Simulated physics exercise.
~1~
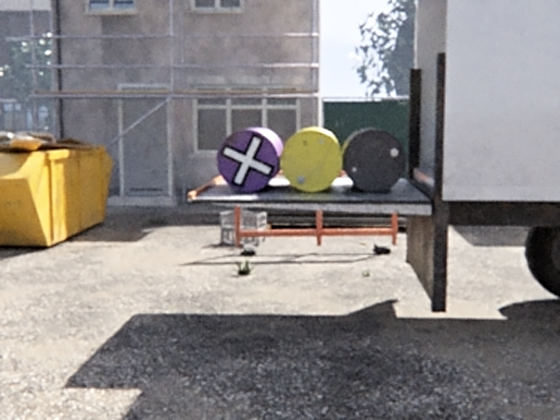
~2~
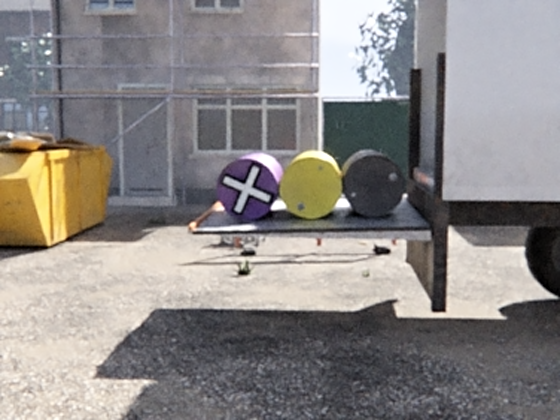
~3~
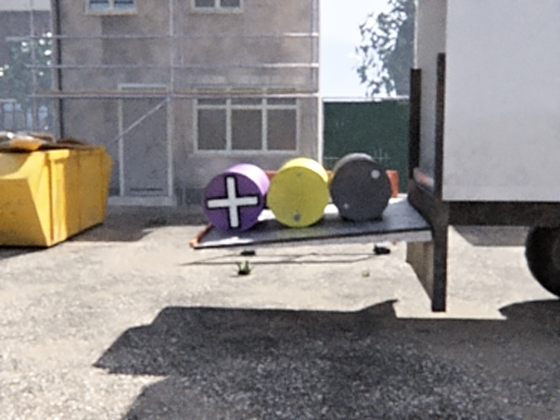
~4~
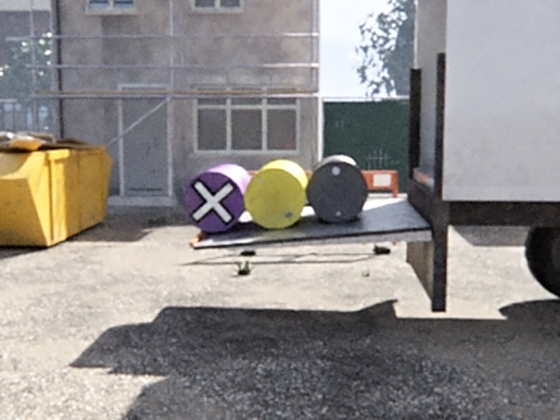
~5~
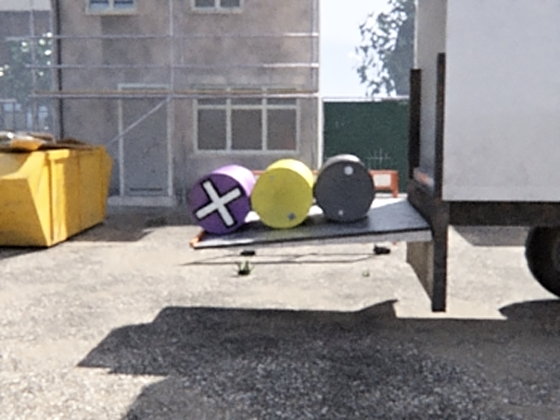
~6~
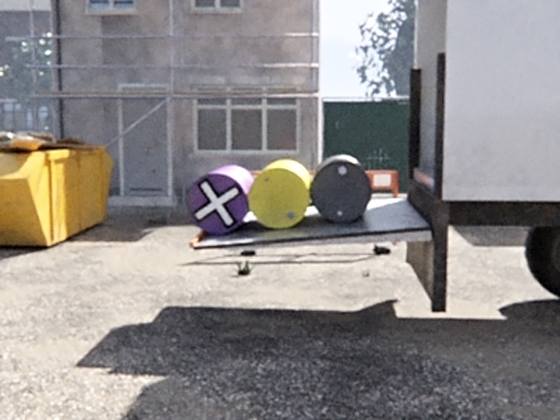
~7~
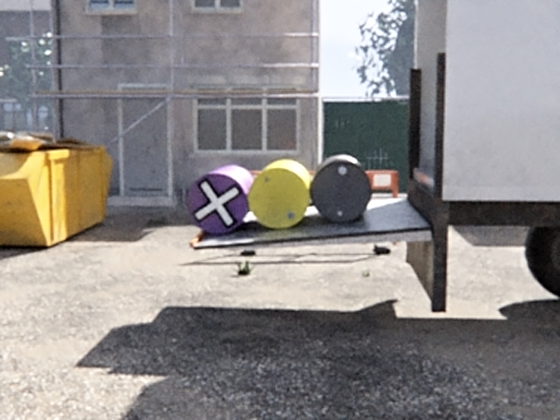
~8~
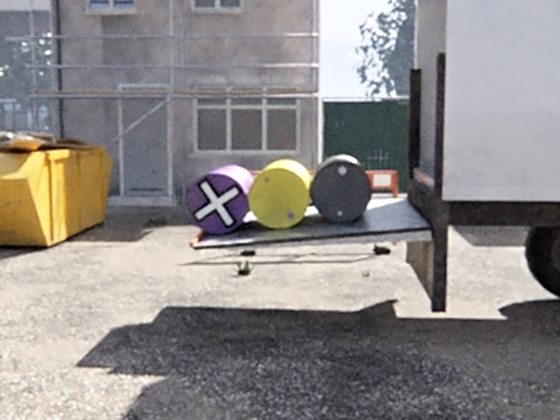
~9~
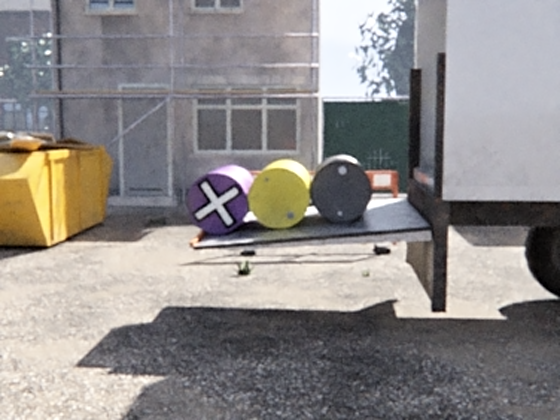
Three drums, purple with a white cross, yellow and dark grey, sat on a truck's tail platform as it lowered and tipped left; they rolled down the slope, rocked back slightly, and came to rest together near its left end, none falling off.
